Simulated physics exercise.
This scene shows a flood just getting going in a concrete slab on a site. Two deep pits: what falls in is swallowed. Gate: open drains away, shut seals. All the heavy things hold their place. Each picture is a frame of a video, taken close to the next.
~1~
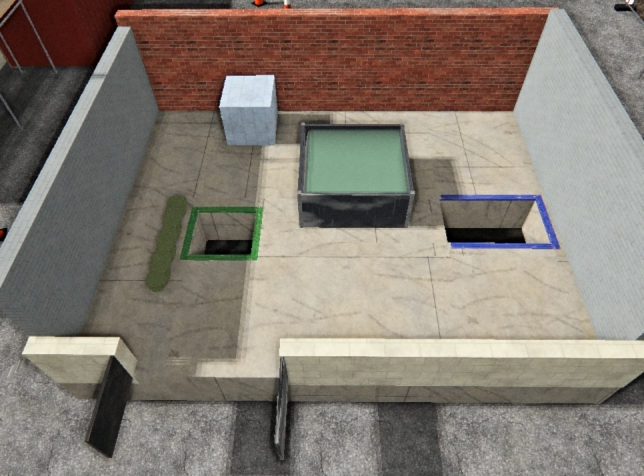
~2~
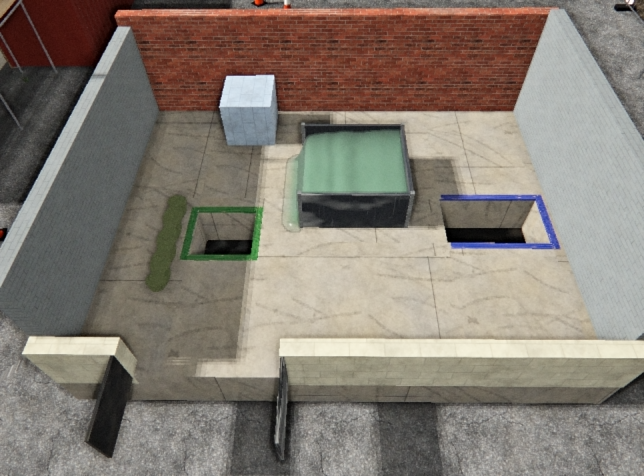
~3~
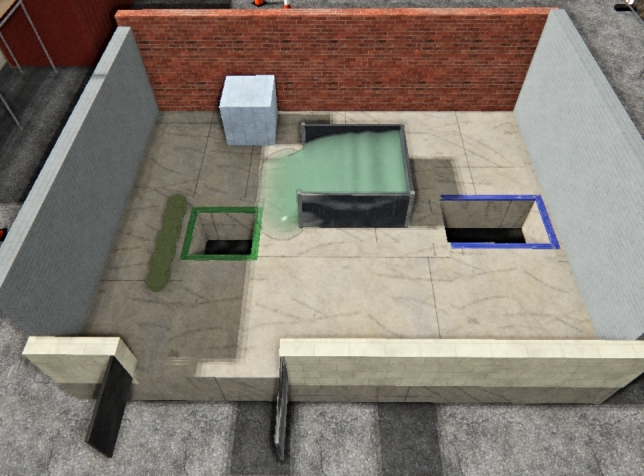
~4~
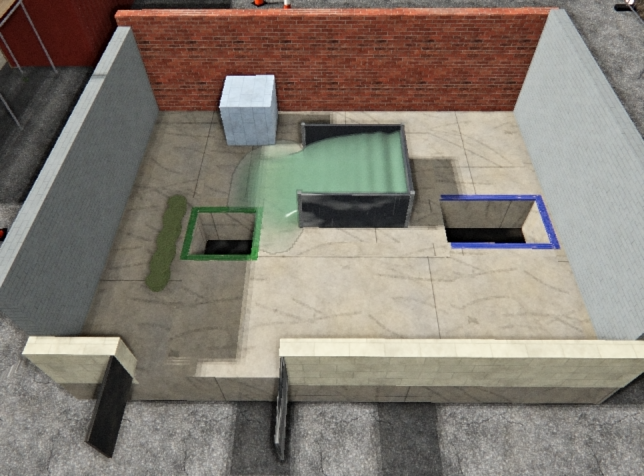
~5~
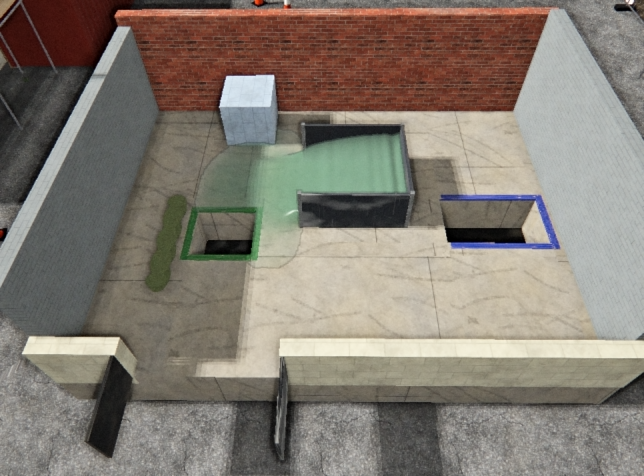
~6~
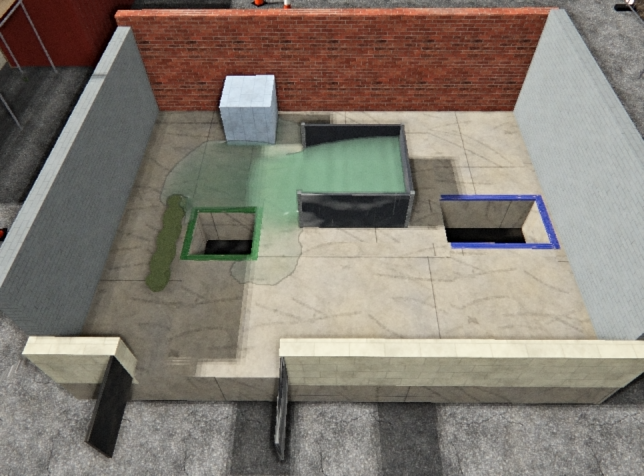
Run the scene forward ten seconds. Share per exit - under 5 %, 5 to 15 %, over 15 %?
Gate: 5 to 15 %. Blue pit: Under 5 %. Green pit: Over 15 %.
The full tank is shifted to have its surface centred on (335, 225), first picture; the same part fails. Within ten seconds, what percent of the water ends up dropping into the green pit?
I'd put the green pit at 65 % of the whole.
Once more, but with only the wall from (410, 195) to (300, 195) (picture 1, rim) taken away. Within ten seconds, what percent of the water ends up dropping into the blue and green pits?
Approximately, blue takes 30 % and green takes 6 %.
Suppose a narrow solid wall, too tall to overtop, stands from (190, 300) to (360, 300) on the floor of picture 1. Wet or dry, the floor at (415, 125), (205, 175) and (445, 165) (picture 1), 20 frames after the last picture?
In order: Dry; wet; dry.
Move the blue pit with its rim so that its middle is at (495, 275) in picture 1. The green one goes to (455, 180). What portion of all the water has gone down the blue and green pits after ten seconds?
Blue 6 %; green 0 %.
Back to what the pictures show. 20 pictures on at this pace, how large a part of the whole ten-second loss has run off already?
My figure is about 50 in a hundred.
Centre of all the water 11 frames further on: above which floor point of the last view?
Close to (246, 180), I reckon.
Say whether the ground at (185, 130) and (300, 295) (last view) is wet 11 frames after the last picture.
First spot swamped; second spot spared.
A moment on, water covers 20 % of the floor; the gate 0 %, the blue pit 0 %, the green pit 12 %.
Next, water covers 30 % of the floor; the gate 0 %, the blue pit 0 %, the green pit 20 %.
Then, water covers 35 % of the floor; the gate 1 %, the blue pit 0 %, the green pit 27 %.
Later, water covers 55 % of the floor; the gate 4 %, the blue pit 0 %, the green pit 37 %.
In the end, water covers 75 % of the floor; the gate 9 %, the blue pit 0 %, the green pit 48 %.
